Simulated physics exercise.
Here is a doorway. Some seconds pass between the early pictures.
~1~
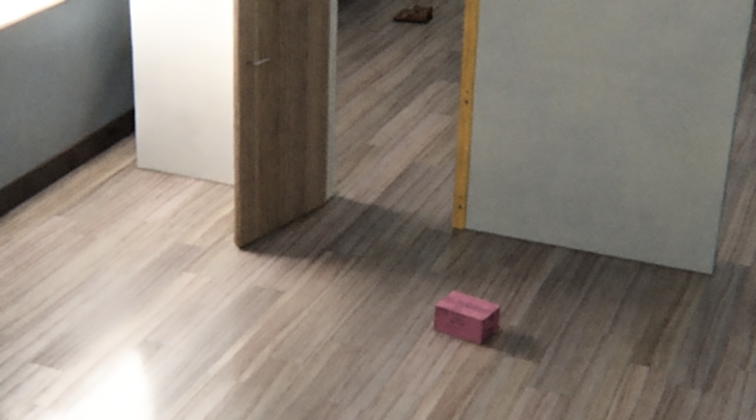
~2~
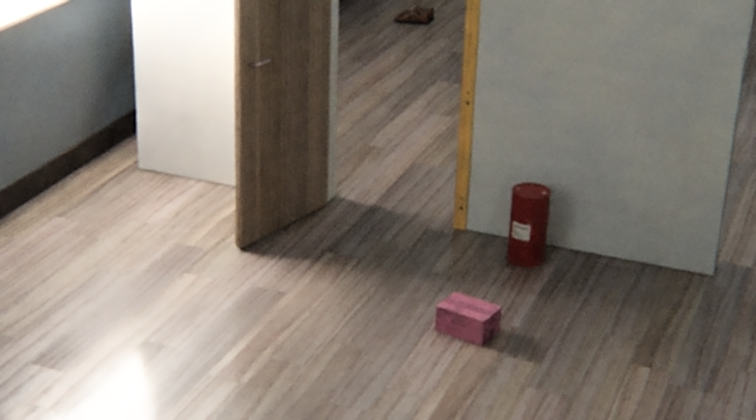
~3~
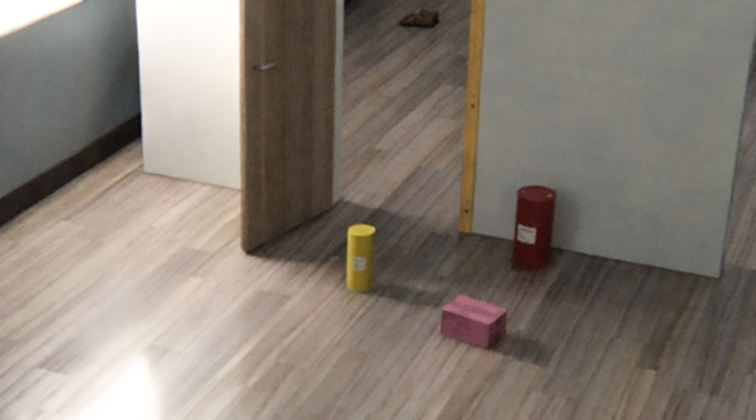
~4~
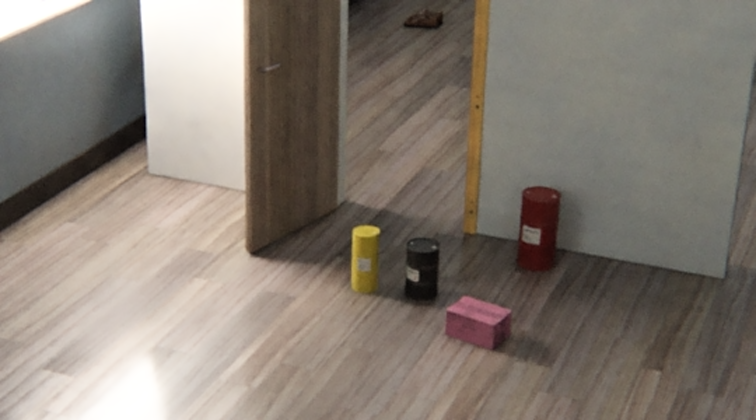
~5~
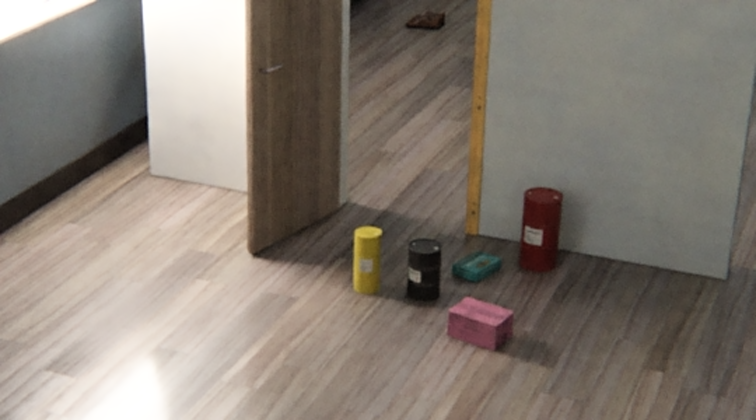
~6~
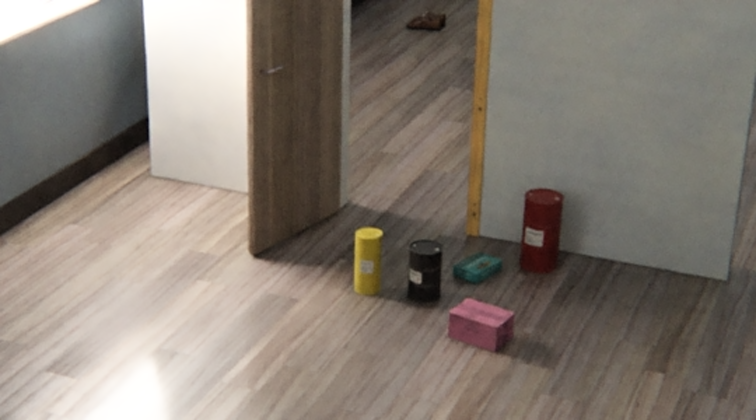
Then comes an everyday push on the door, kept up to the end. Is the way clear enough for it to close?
In the end the door closes.
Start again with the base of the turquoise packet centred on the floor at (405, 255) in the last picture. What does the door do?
Then it is blocked.
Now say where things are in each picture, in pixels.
In the first frame, door wide open and still.
In the second frame, door wide open and still; pink box (468, 319).
In the third frame, door wide open and still; red canister (534, 228); yellow canister (361, 258).
In the fourth frame, door wide open and still; black canister (422, 269); pink box (479, 323).
In the fifth frame, door wide open and still; red canister (541, 230); yellow canister (367, 260).
In the sixth frame, door wide open and still; turquoise packet (477, 267); black canister (425, 271).
Then, 1.00 s on from there, door at 70°.
Then, 1.70 s on from there, door at 32°.
In the end, door at 0°; all 5 unmoved. At the end, from the last picture's camera, turquoise packet near (477, 267).
